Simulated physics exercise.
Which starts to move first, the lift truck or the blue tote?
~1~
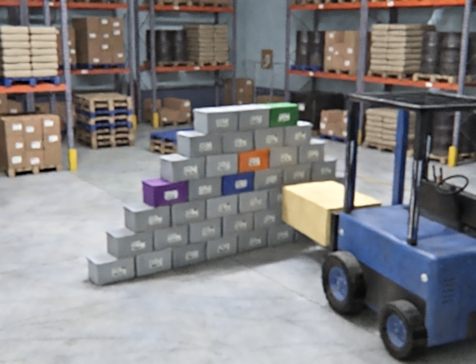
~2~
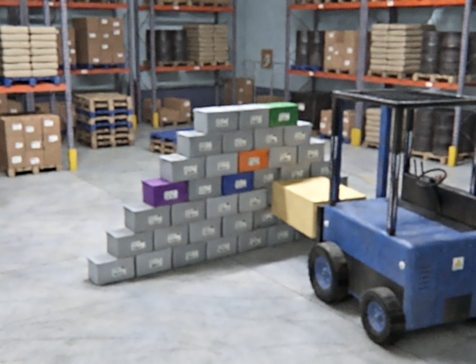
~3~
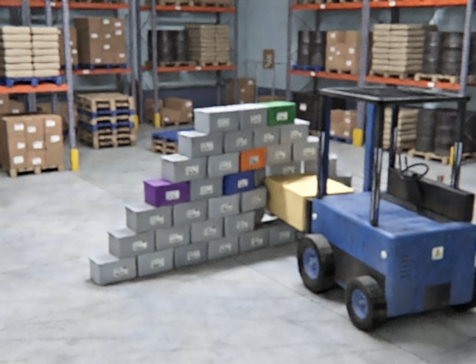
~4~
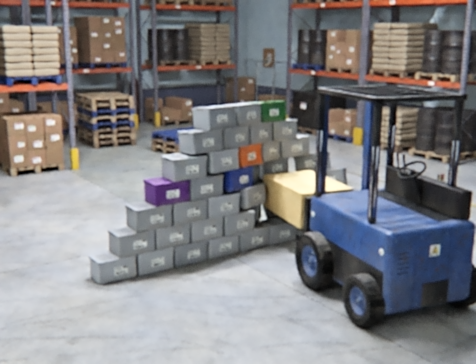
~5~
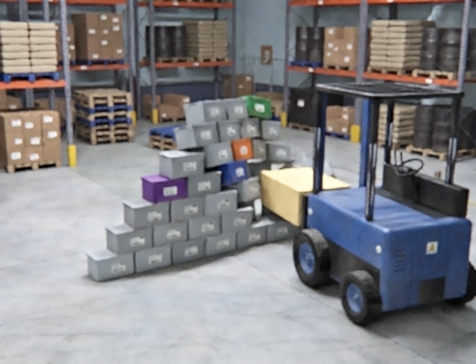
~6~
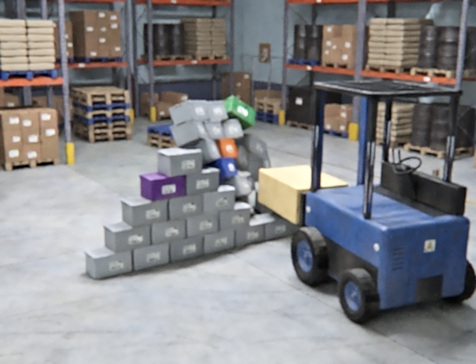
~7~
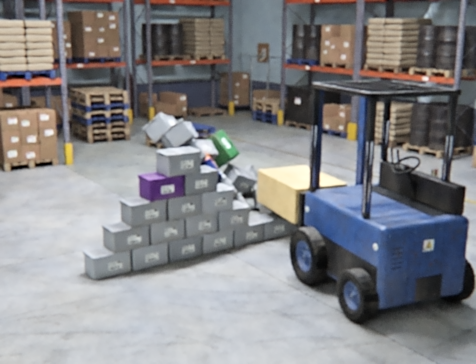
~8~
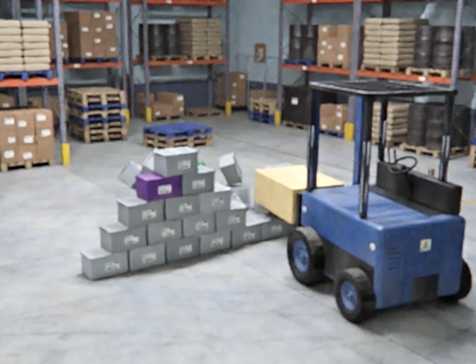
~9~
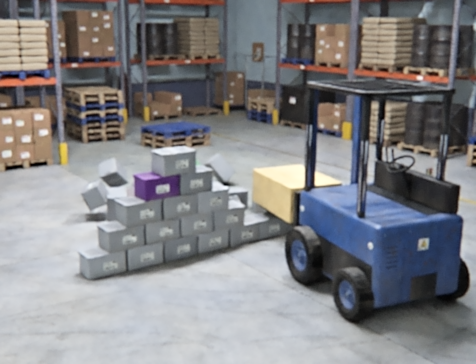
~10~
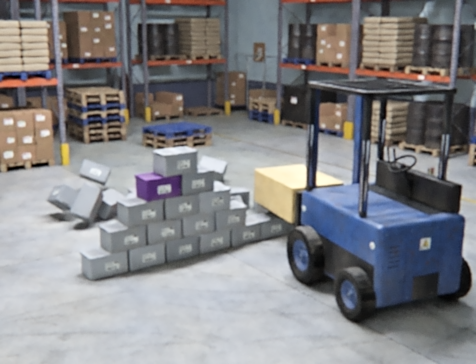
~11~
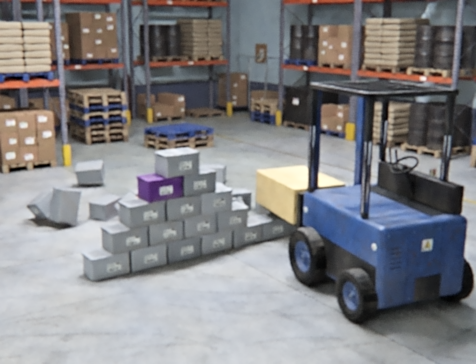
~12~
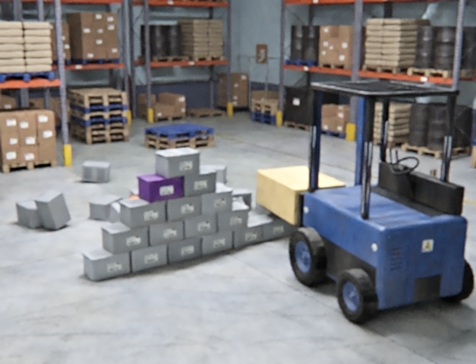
The lift truck moves first, rolling left toward the wall. The blue tote holds its place until the crate has pushed in, and only then turns and shifts left.
